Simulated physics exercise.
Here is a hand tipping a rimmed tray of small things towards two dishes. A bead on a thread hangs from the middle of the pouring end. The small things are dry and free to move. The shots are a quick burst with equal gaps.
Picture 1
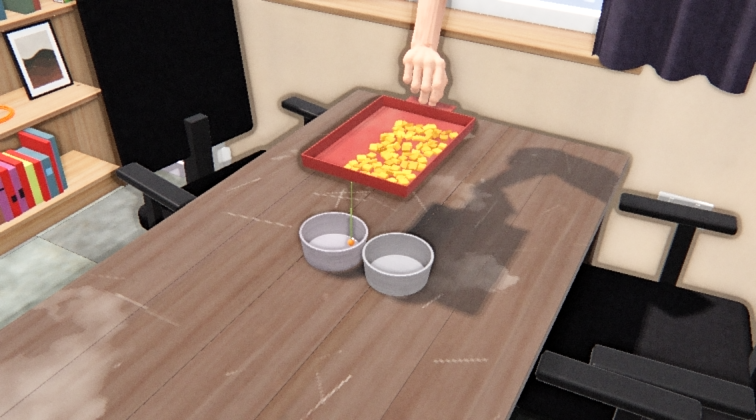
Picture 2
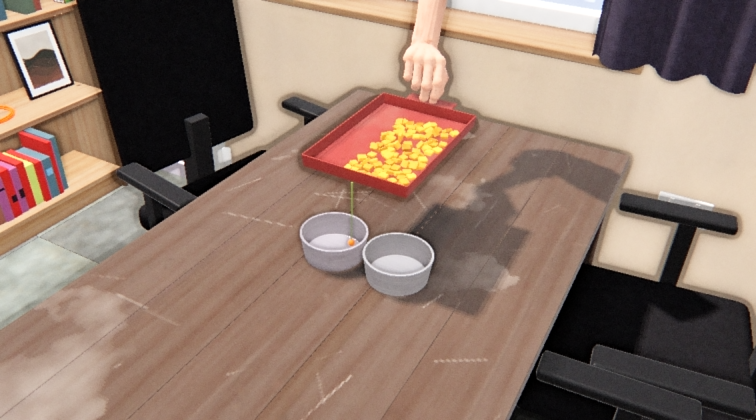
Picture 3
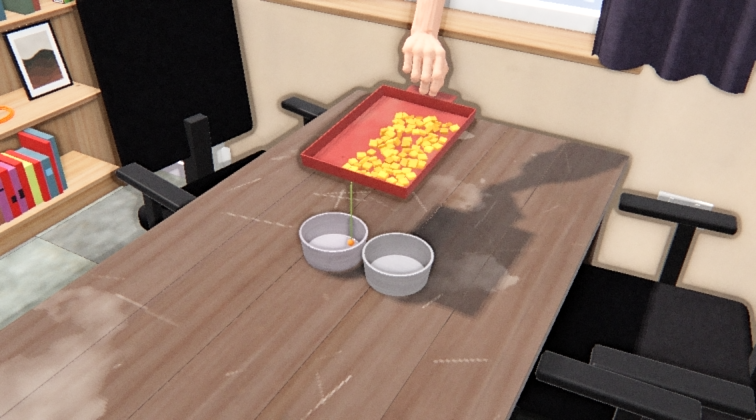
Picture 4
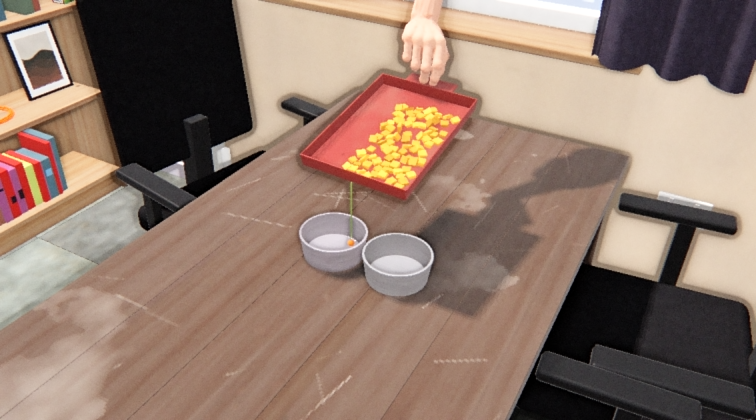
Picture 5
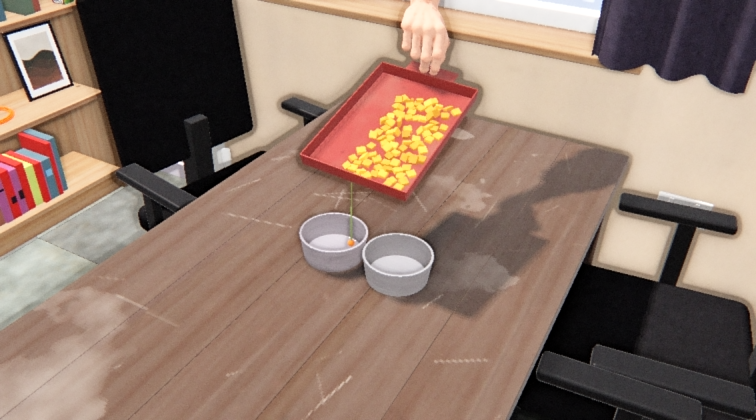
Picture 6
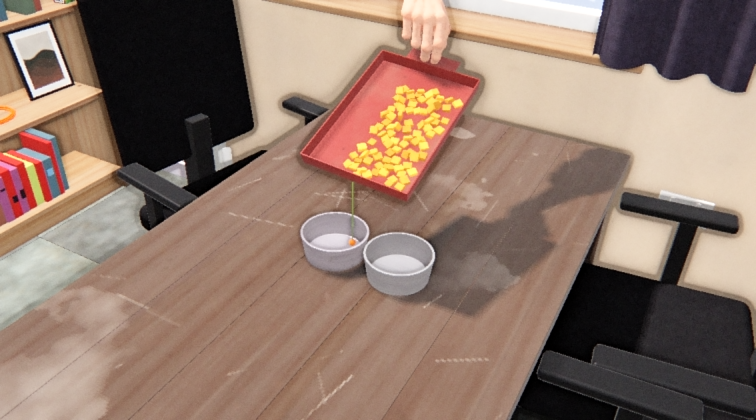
On a wooden table, a hand gripped the far end of a red tray of small yellow pieces and gradually raised it, tilting the tray toward two grey dishes while the pieces barely shifted.
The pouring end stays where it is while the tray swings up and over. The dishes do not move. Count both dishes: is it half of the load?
Together they catch less than half.
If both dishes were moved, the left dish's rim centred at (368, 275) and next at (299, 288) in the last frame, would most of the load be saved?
One: The larger part. Two: Under half.
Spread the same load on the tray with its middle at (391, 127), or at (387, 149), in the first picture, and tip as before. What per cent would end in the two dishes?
About 20 and 10 per cent.
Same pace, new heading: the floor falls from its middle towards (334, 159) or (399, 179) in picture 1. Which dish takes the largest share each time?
The first try: Left. The second: The right-hand dish.
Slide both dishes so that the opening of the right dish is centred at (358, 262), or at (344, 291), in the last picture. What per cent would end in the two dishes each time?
Near 40 % and 40 %.
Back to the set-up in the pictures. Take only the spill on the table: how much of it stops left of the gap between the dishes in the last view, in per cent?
Some 60 per cent.
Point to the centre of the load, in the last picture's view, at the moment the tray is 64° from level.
At about (385, 161).
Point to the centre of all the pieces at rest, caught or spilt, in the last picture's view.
Roughly at (367, 304).
Soon after the last picture, tray tipped steeply; all on the tray.
A little later, tray tipped past a quarter turn; most on the tray; a small part outside both.
Later still, tray tipped past a quarter turn; about a quarter in the right dish; most outside both.
At rest, tray tipped past a quarter turn; about a quarter in the right dish; none in the left dish; most outside both.
